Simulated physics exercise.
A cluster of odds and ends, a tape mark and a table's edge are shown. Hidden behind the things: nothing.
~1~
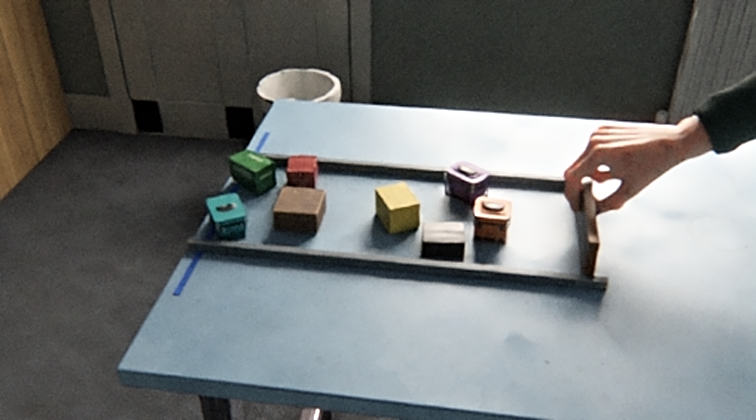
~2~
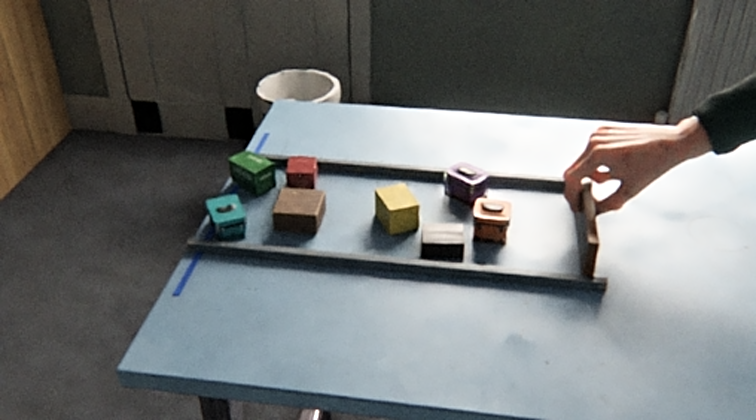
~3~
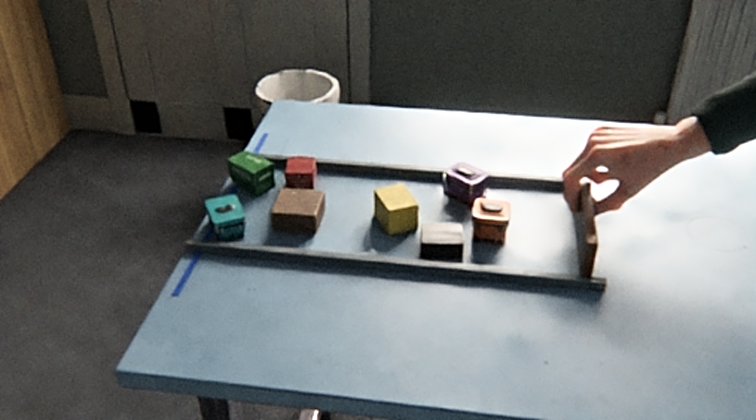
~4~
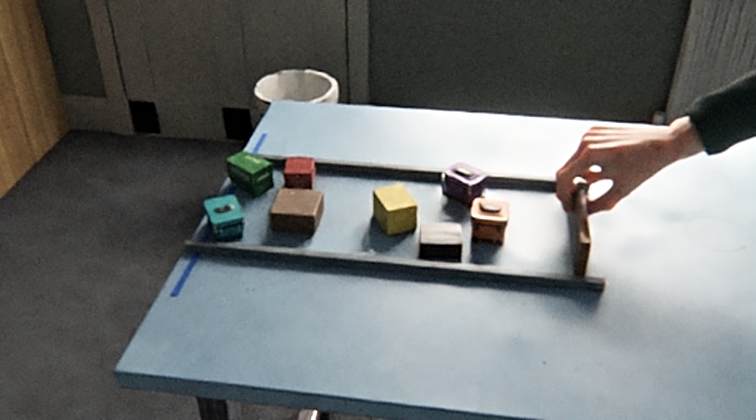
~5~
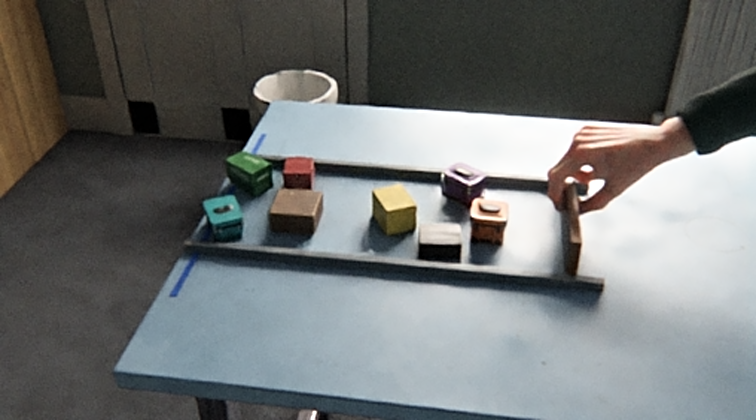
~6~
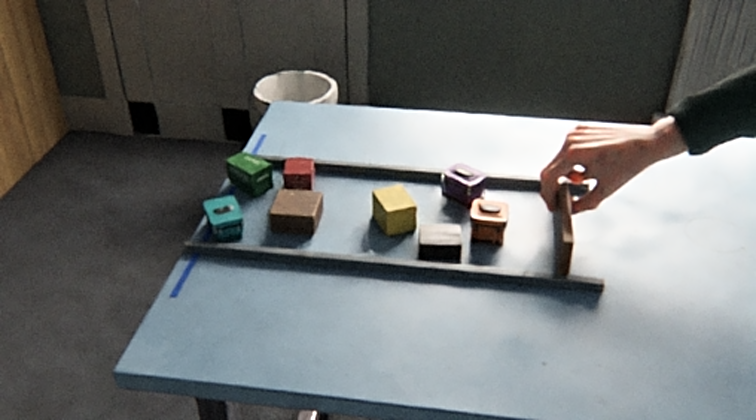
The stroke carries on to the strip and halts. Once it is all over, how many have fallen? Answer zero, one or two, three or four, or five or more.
When it is over, five or more have fallen.
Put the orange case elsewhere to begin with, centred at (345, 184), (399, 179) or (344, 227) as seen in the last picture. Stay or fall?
Place by place, it drops off; drops off; tumbles off.
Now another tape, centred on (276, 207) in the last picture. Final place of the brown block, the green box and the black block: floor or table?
In that case the brown block slides off, the green box slides off and the black block hangs on.
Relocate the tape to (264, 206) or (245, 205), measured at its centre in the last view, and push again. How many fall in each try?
Floor count: 3; 5.
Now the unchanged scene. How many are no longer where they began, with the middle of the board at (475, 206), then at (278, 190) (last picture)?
The count reaches 3 first and 8 second.
Soon after, none off yet; turquoise case at rest near (224, 220); green box at rest near (250, 174); red box at rest near (300, 176).
After that, none off yet; turquoise case displaced a little near (199, 222); green box at rest near (250, 174); red box displaced a little near (289, 175).
In the end, the number that fall off is five or more; gone, orange case, purple case, black block, yellow block, brown block, red box, green box and turquoise case.
